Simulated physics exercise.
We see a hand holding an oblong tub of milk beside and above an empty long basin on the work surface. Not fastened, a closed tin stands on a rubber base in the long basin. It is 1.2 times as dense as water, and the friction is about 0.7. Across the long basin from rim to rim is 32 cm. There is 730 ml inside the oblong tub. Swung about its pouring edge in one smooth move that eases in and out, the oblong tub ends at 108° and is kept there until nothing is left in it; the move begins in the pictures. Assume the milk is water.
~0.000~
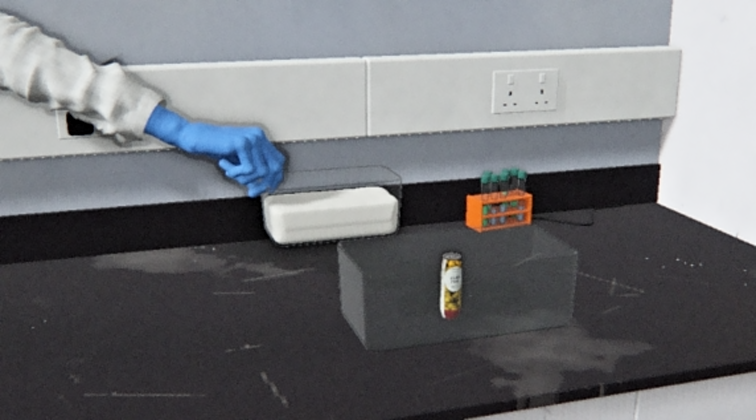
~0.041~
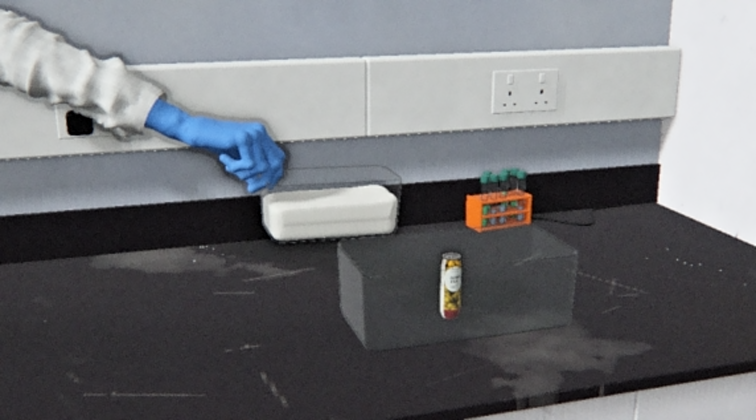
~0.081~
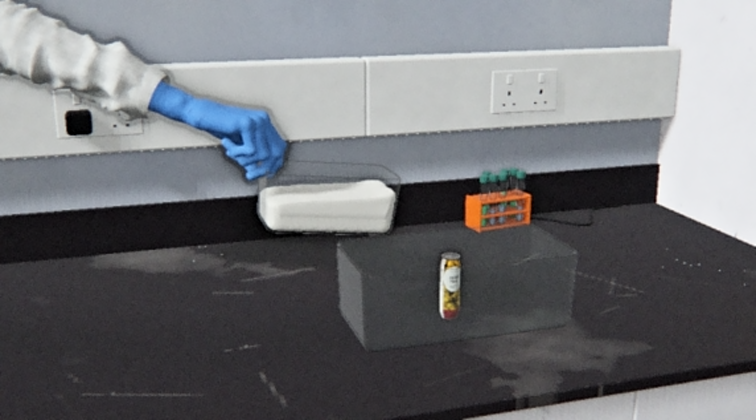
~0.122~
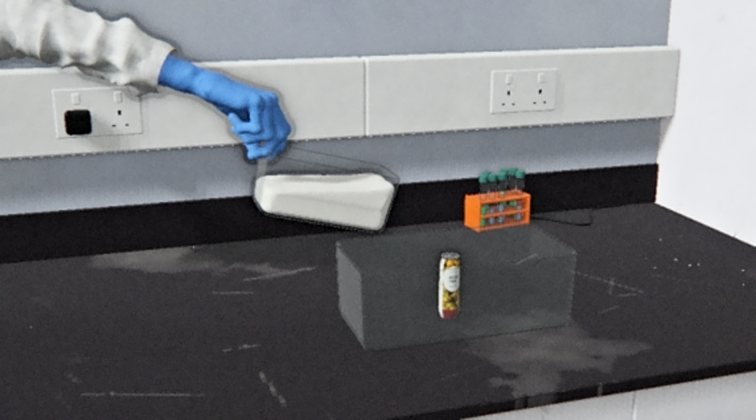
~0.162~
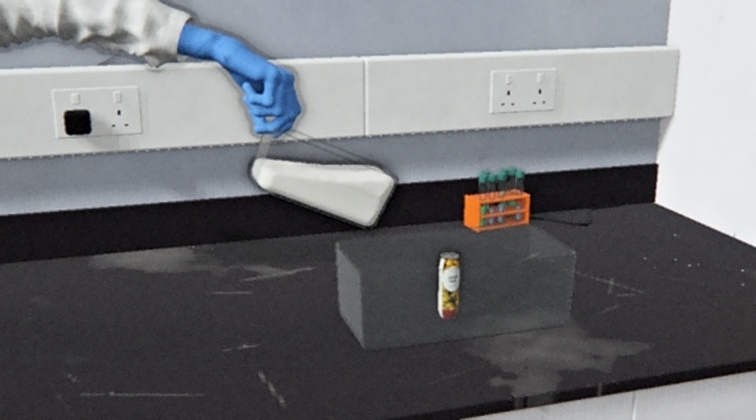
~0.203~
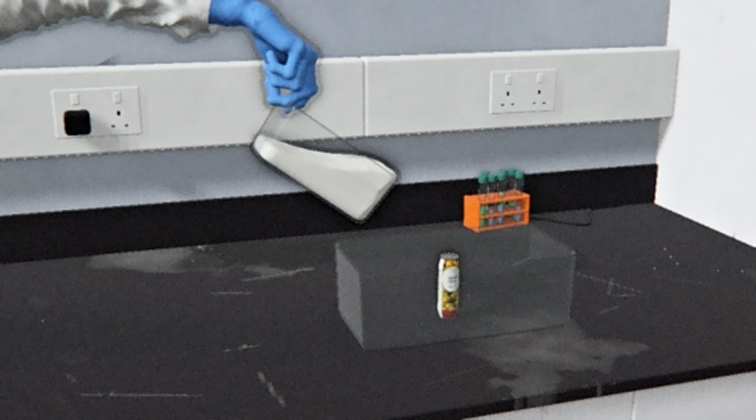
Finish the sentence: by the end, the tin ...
By the end, the tin is still upright.
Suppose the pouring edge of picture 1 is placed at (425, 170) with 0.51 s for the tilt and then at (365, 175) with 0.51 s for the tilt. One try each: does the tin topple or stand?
Try 1: Still standing; try 2: Tipped over.
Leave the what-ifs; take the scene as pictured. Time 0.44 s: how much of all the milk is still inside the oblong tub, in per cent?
Close to 38 in a hundred.
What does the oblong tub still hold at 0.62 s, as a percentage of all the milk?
About 5 percent.
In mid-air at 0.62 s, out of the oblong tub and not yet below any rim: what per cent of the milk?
It comes to some 10 percent of the total.
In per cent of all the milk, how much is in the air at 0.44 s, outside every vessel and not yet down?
56 %.
By 0.44 s the tilt is 104° and 38 per cent is still to pour; the tin stands where it began.
By 0.62 s the tilt is 108° and 5 per cent is still to pour; the tin stands where it began.
By 0.81 s the tilt is 108° and 0 per cent is still to pour; the tin stands where it began.
By 1.01 s the tilt is 108° and 1 per cent is still to pour; the tin stands where it began.
At rest the tin stands where it began.
